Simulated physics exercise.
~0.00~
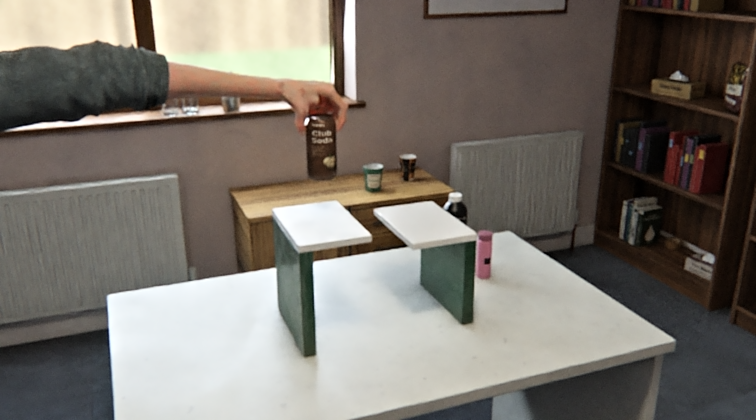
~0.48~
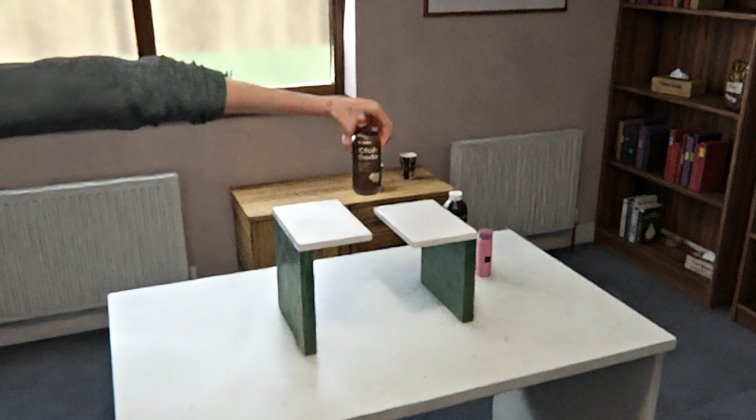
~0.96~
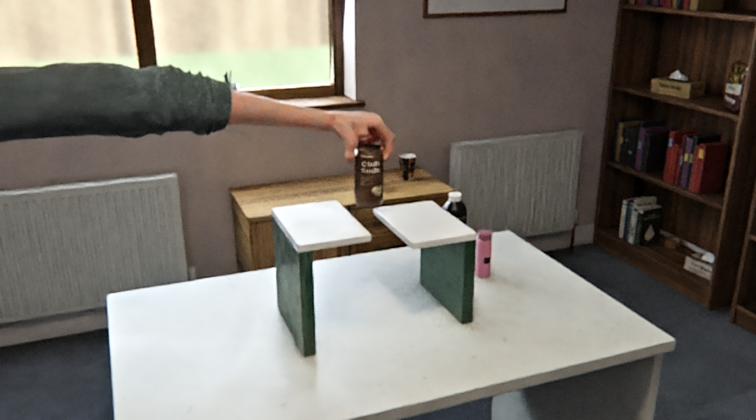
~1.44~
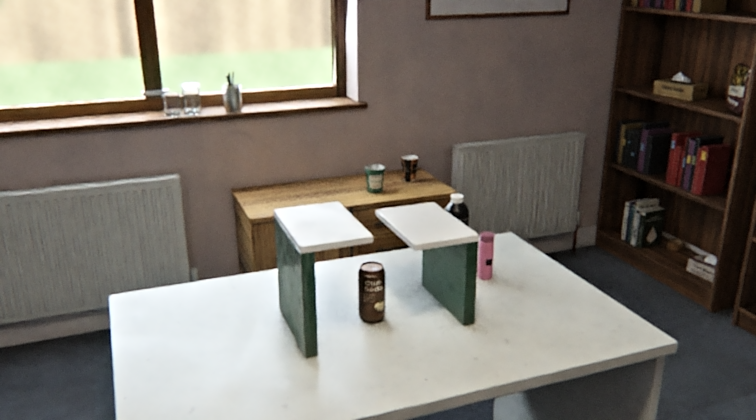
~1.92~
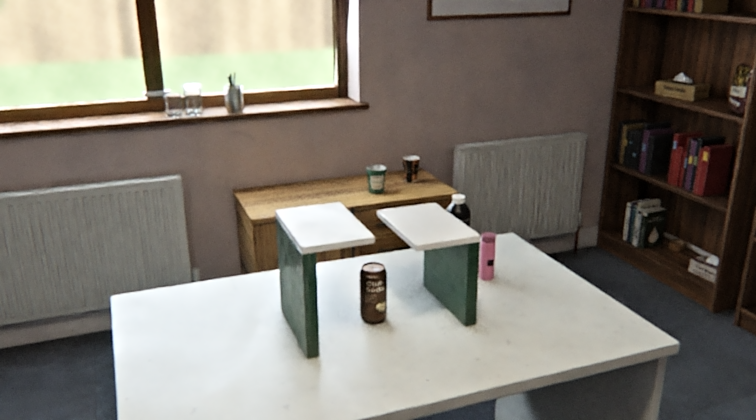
On a white table, a brown can released by a hand lands upright between two supports.
